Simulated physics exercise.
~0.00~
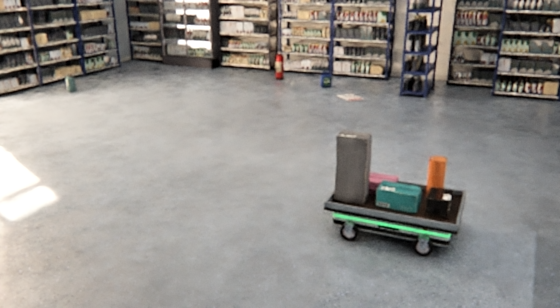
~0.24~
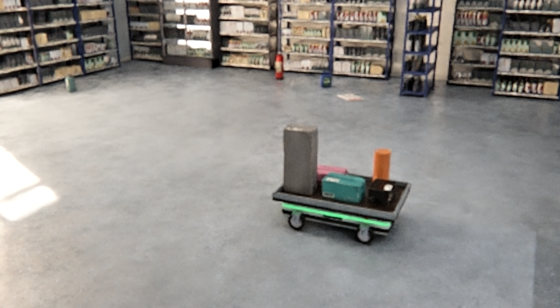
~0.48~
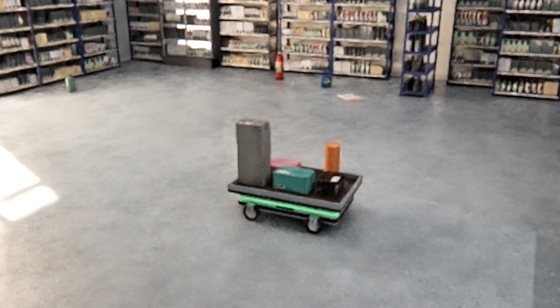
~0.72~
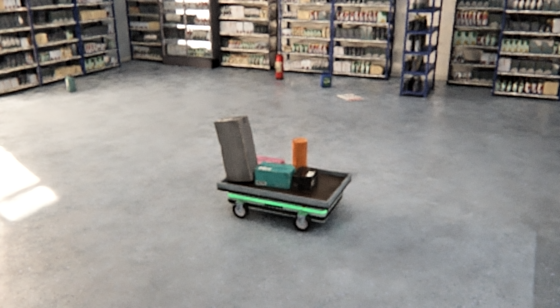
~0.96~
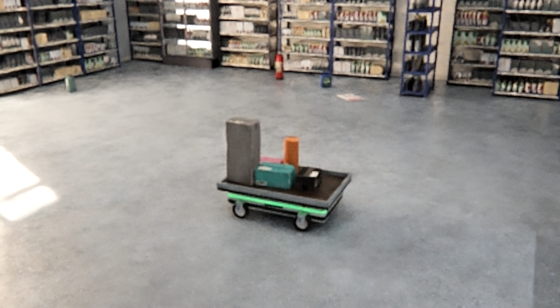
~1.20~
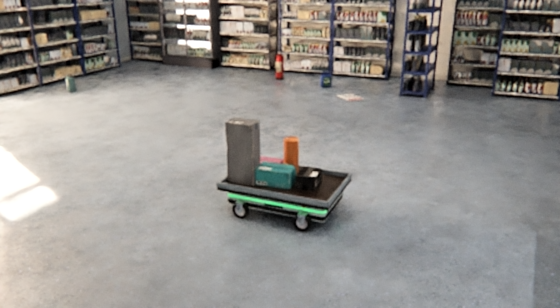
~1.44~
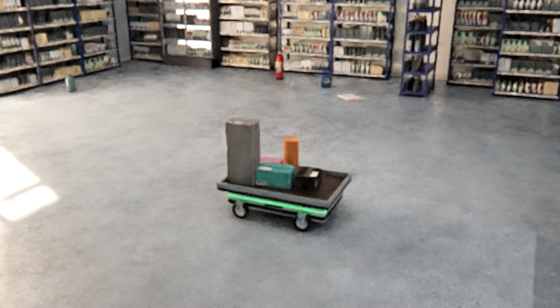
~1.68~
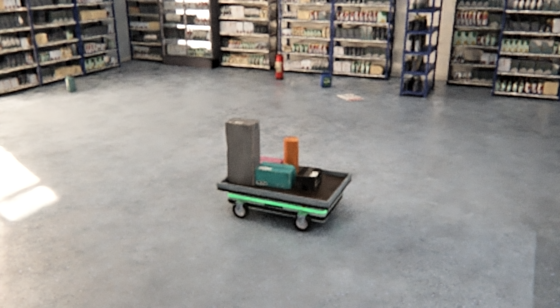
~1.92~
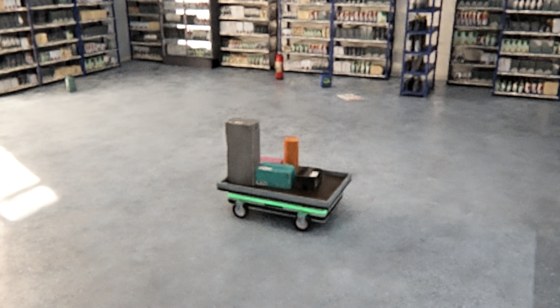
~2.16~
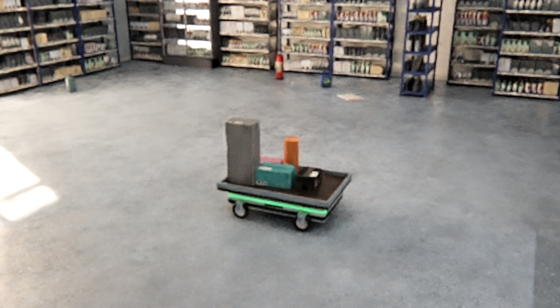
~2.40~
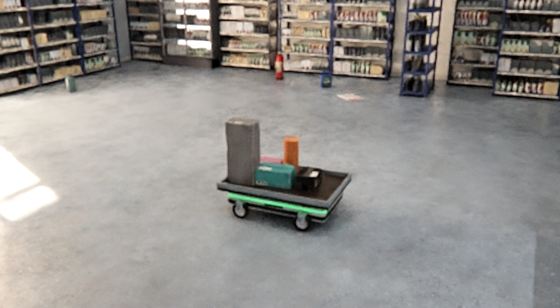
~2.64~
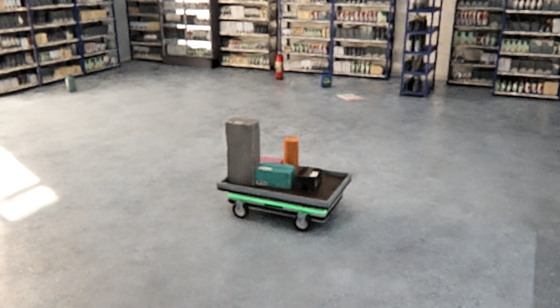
A flat cart carrying a tall grey box, an orange canister and a few parcels rolled left across a shop floor and stopped; the grey box tipped left, then rocked back upright, and everything stayed aboard as the cart sat still.
